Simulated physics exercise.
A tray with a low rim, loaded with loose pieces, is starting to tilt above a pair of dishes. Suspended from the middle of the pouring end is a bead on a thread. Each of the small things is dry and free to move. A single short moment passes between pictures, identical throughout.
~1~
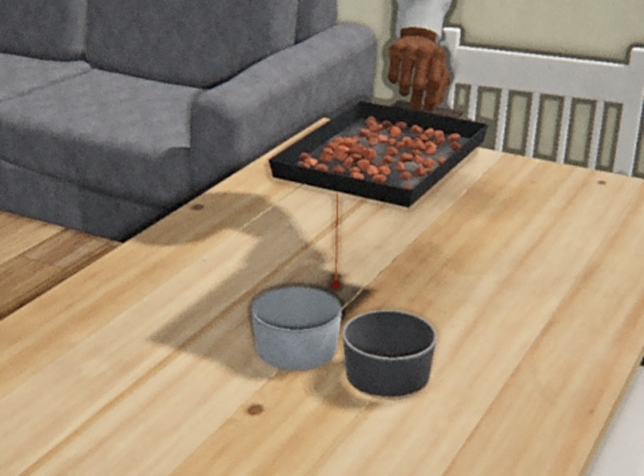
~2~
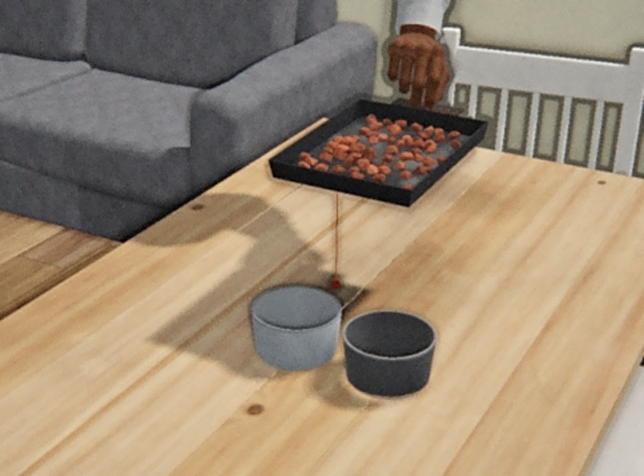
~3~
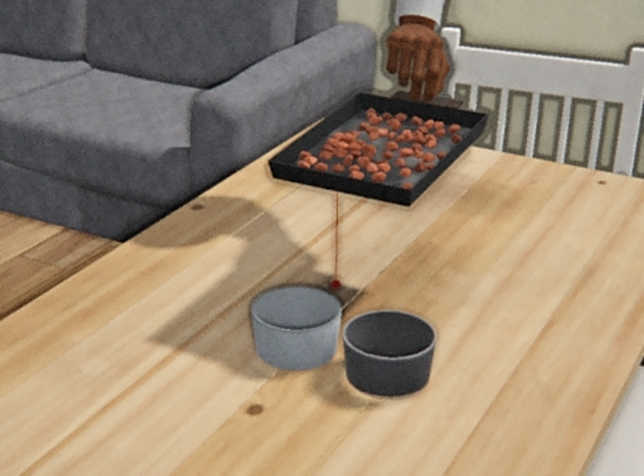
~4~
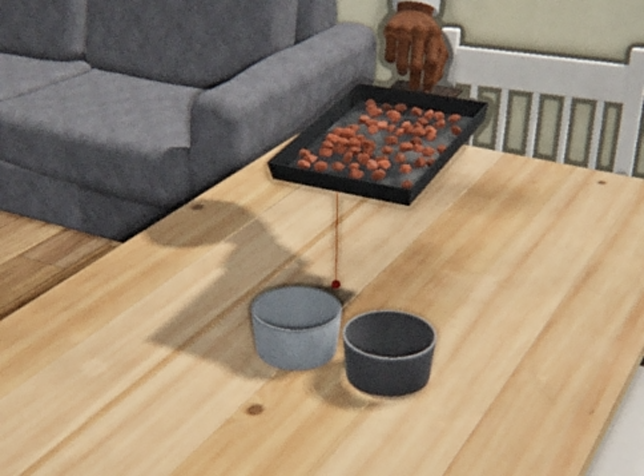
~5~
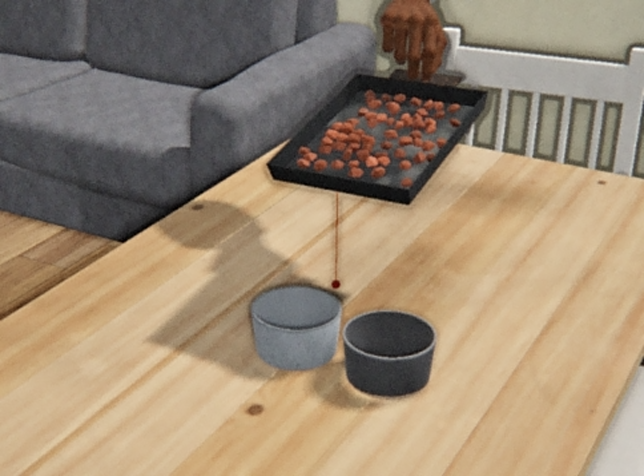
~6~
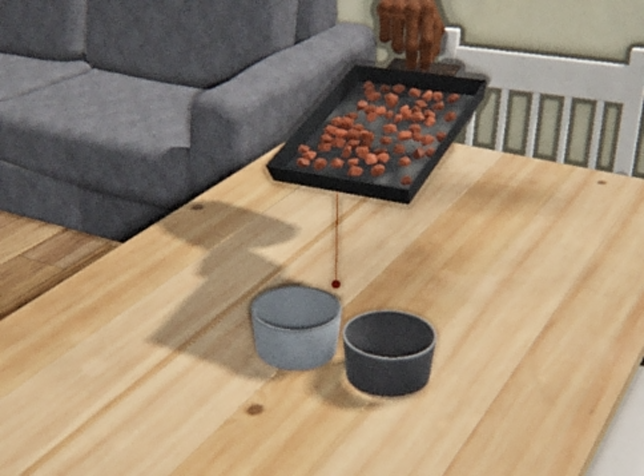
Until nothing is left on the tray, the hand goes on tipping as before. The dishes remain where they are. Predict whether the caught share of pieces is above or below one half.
The greater share ends up in the dishes.
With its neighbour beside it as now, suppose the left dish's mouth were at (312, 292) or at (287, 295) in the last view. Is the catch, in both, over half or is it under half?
Short of half, then the bulk of it.
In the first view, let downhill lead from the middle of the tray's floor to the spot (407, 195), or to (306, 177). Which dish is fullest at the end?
First try: The dish to the right; second try: The dish to the left.
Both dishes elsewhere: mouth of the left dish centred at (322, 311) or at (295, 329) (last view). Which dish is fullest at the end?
At place one the left of the pair; at place two the left of the pair.
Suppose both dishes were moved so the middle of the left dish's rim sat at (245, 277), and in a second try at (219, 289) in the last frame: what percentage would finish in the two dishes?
30 %, then 70 %.
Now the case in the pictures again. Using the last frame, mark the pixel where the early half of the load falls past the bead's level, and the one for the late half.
The first part passes (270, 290); everything after passes (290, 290).
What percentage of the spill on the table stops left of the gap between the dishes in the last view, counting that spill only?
Left share: Close to 90 %.
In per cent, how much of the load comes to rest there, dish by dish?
Left dish 60, right dish 0 %.
Just after the last frame, tray tipped steeply; every one on the tray.
A moment on, tray tipped past a quarter turn; roughly half on the tray; roughly a quarter in the left dish; about a tenth outside both; roughly a quarter in the air.
Further on, tray tipped past a quarter turn; about a tenth in the right dish; roughly two thirds in the left dish; roughly a third outside both.
When it is over, tray tipped past a quarter turn; about a tenth in the right dish; roughly two thirds in the left dish; roughly a third outside both.
